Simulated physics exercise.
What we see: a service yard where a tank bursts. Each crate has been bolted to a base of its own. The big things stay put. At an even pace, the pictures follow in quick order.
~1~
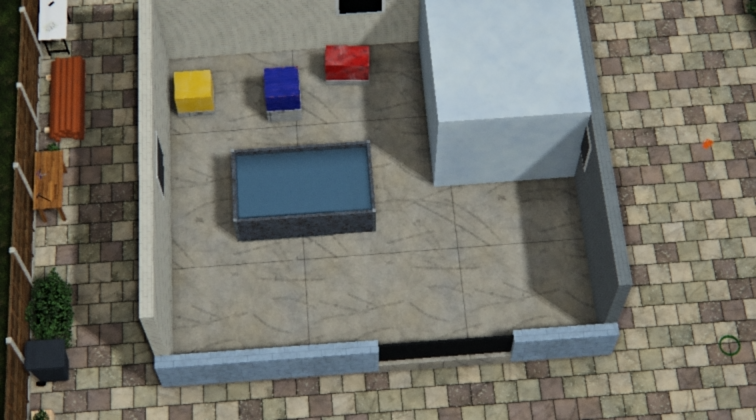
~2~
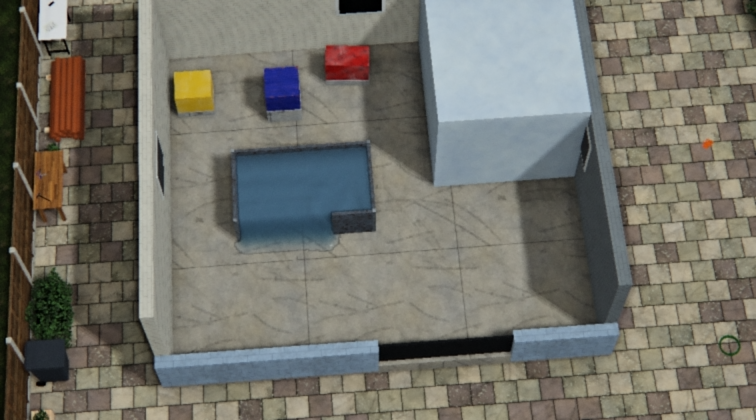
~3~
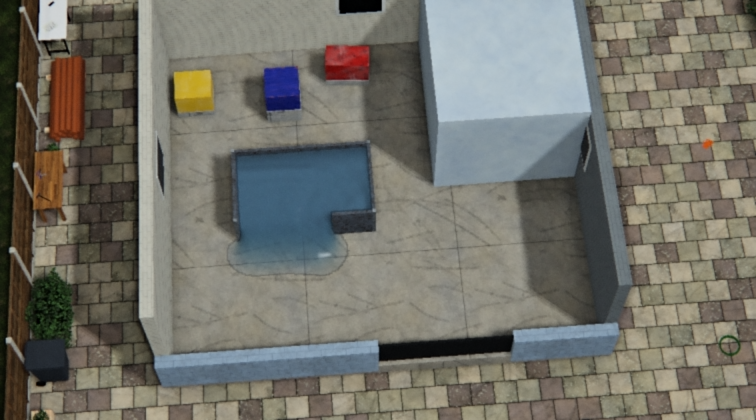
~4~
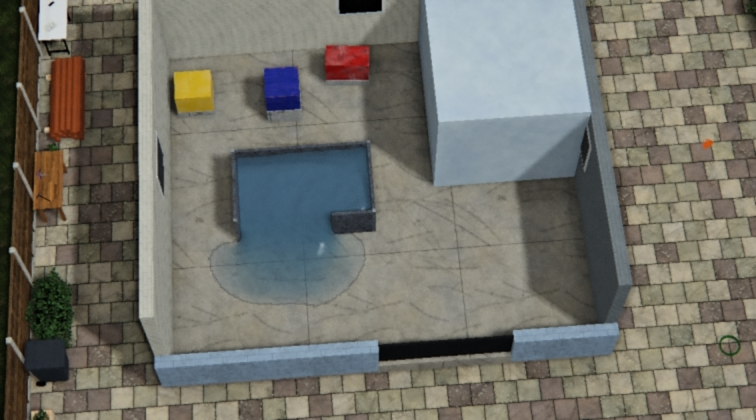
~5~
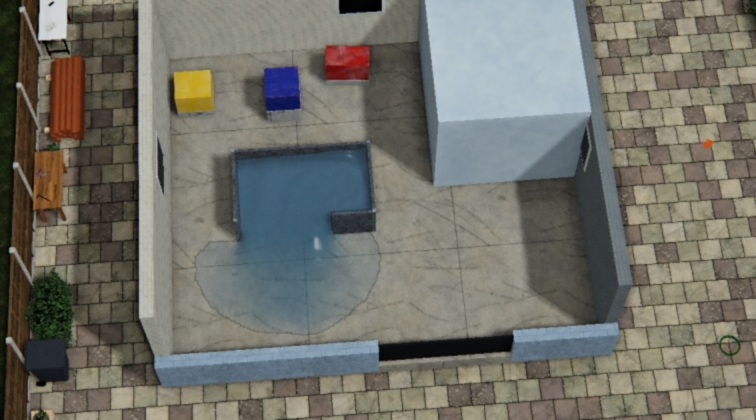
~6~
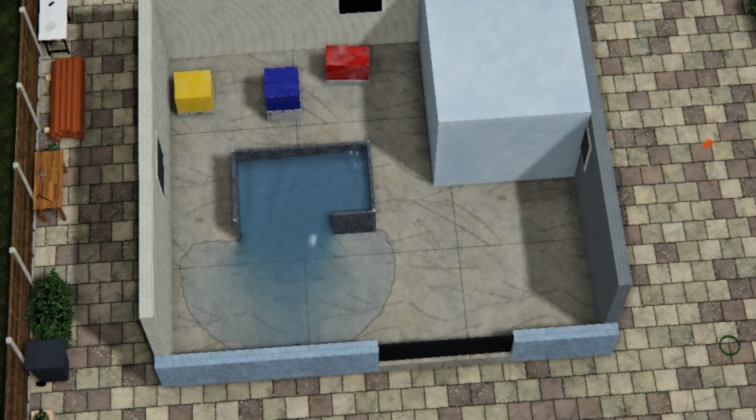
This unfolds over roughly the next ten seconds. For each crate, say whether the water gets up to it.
In the end as for the yellow crate it's moistened by the water; as for the red crate it's untouched by the water; as for the blue crate it's untouched by the water.
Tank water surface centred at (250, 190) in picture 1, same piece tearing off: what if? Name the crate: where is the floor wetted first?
First is the crate marked yellow.
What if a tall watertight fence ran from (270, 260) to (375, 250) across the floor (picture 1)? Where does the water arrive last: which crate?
The crate marked red is last.
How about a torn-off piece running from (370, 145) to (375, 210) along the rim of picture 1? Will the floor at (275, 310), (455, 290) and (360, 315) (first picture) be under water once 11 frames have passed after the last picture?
The first comes out untouched, the second soaked, the third untouched.
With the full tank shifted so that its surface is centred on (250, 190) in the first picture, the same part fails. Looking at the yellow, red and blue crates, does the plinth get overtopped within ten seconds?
Crate by crate: Yellow crate is missed, red crate is missed, blue crate is missed.
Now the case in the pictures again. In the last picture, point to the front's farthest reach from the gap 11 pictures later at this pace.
The wet point farthest out is around (527, 342).
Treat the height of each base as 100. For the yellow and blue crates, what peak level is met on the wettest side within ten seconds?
About 160 and 40 per cent.
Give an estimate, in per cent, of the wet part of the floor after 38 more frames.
Roughly 85 percent.
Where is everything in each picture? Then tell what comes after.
In the first frame, the open tank at (303, 183) is whole and still.
In the second frame, the front is at (237, 243), out from the gap at (286, 230).
In the third frame, the front is at (340, 261), out from the gap at (286, 230).
In the fourth frame, water pours out at (286, 231) and has run to (342, 289).
In the fifth frame, the front is at (319, 328), out from the gap at (286, 231).
In the sixth frame, the front is at a hidden place, out from the gap at (286, 231).
A moment on, water covers 25 % of the floor; the yellow crate not reached, the red crate not reached, the blue crate not reached.
Next, water covers 30 % of the floor; the yellow crate not reached, the red crate not reached, the blue crate not reached.
Then, water covers 60 % of the floor; the yellow crate not reached, the red crate not reached, the blue crate not reached.
Later, water covers 85 % of the floor; the yellow crate water round its plinth, the red crate water round its plinth, the blue crate water round its plinth.
In the end, water covers 100 % of the floor; the yellow crate was topped, the red crate stayed above the water, the blue crate stayed above the water.
